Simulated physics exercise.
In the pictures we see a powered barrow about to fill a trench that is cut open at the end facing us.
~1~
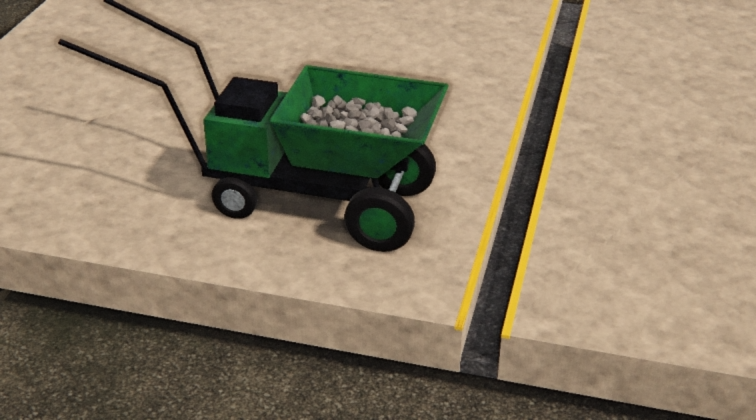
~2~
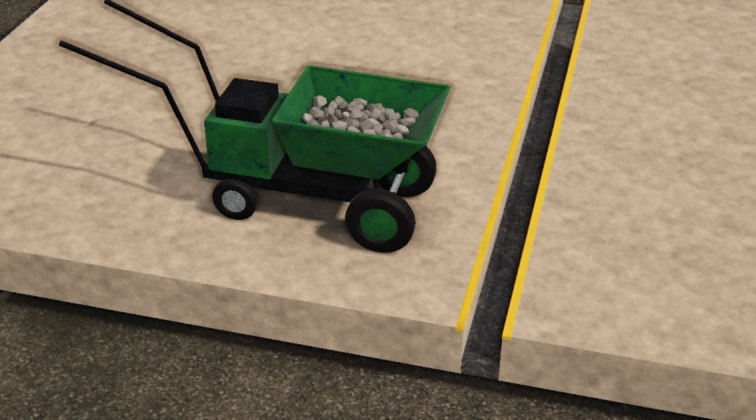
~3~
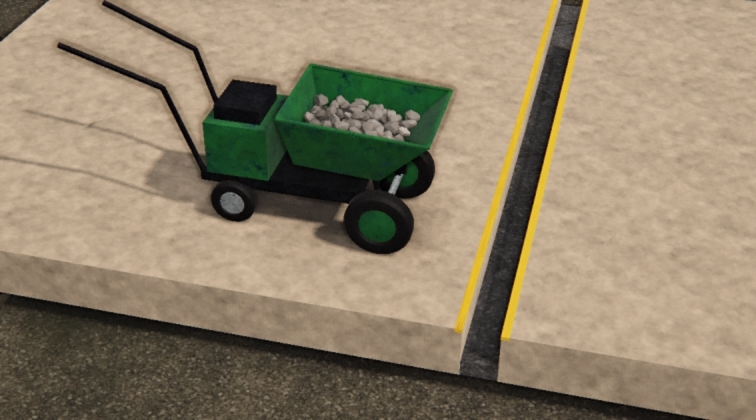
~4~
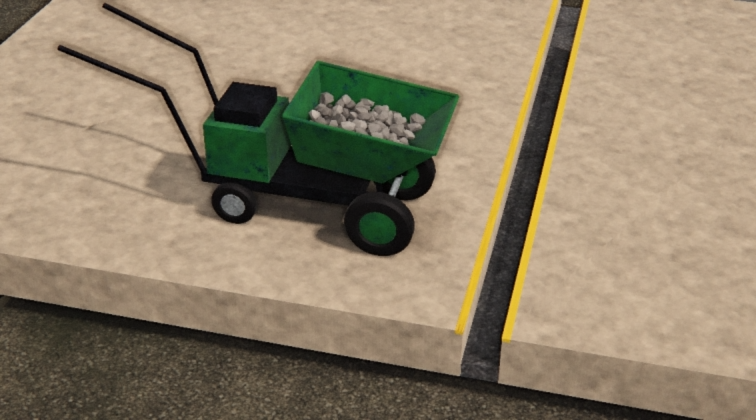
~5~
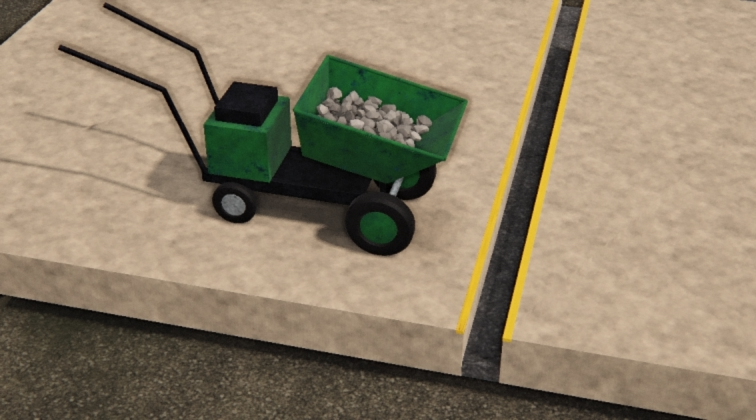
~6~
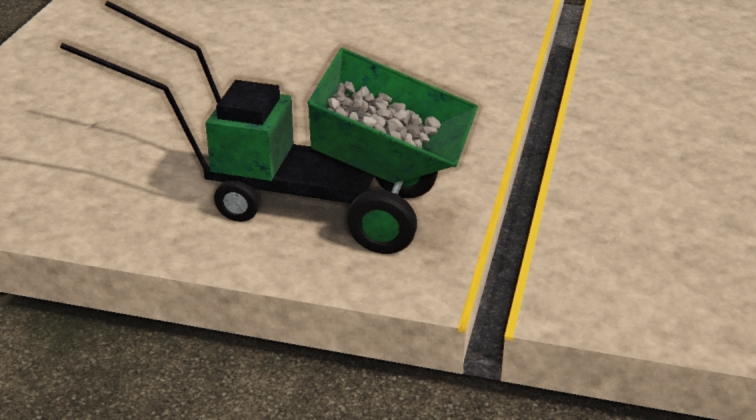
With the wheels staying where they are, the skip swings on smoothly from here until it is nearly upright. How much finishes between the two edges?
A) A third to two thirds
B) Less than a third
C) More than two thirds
C.
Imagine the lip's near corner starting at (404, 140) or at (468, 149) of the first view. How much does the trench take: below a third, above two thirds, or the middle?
So the first position comes out as over two thirds, the second as less than a third.
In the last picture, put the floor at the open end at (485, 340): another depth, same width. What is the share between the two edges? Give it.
About 50 per cent.
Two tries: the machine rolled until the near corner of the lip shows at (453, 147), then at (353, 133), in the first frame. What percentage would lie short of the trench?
Some 0 % then some 60 %.
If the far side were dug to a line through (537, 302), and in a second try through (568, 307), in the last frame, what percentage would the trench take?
Roughly 100 per cent, then roughly 100 per cent.
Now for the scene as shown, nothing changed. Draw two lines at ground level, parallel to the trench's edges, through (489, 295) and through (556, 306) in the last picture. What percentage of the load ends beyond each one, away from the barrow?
Estimate: 70 %, then 10 %.
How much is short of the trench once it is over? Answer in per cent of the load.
0 %.
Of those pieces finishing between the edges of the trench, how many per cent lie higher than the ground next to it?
About 10 %.
Soon, skip tipped steeply; all in the skip.
A while on, skip tipped steeply; most in the skip; a small part in or heaped over the trench; a stray few beyond it.
Towards the end, skip tipped right over; a small part in the skip; most in or heaped over the trench; a small part beyond it.
Finally, skip tipped right over; a stray few in the skip; most in or heaped over the trench; a small part beyond it.
